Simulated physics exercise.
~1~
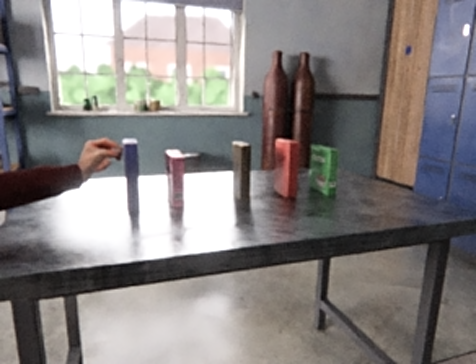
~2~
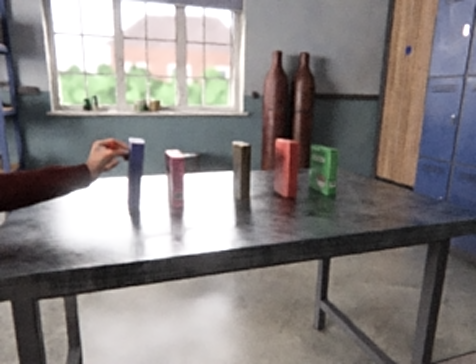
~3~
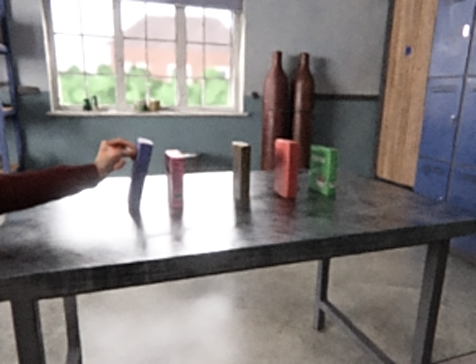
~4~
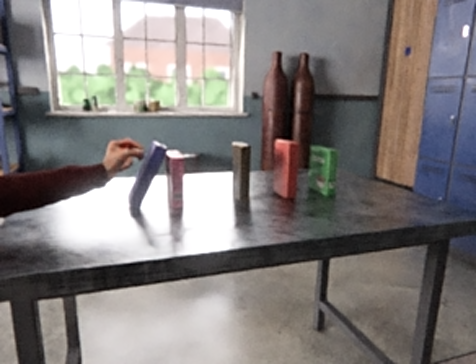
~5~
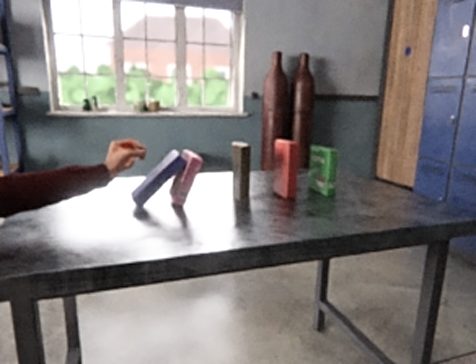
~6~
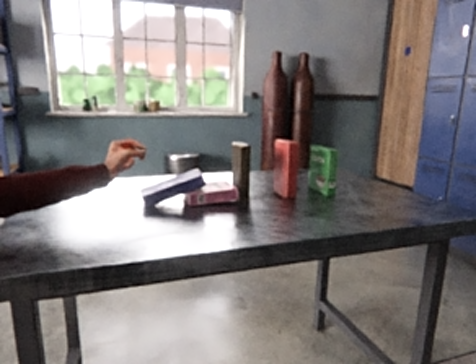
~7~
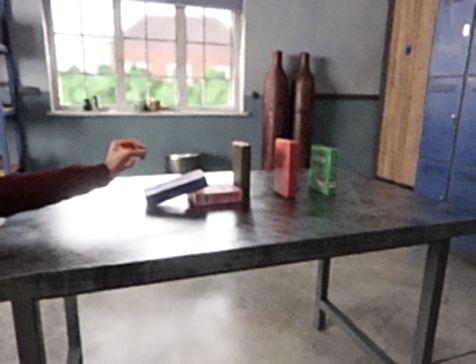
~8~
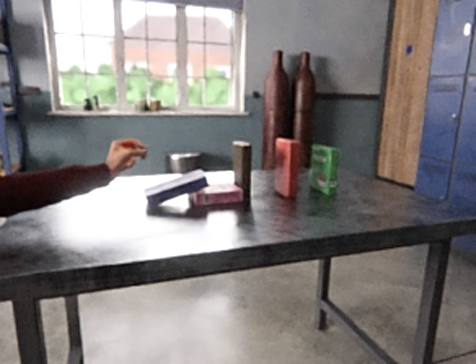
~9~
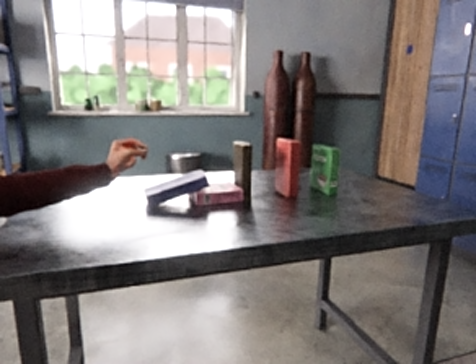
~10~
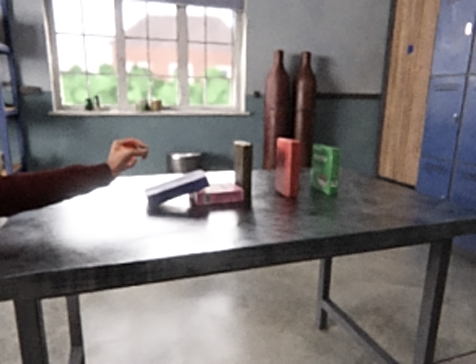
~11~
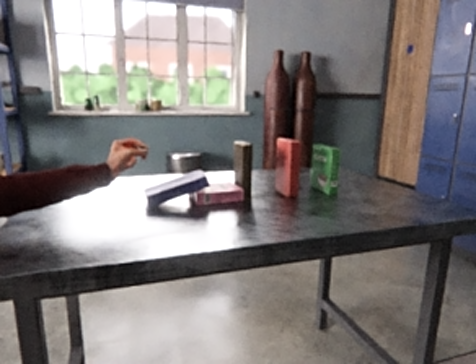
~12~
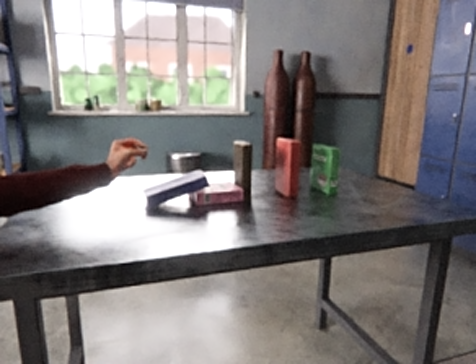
A hand tips a blue block into a pink packet; both fall, three others stay upright.
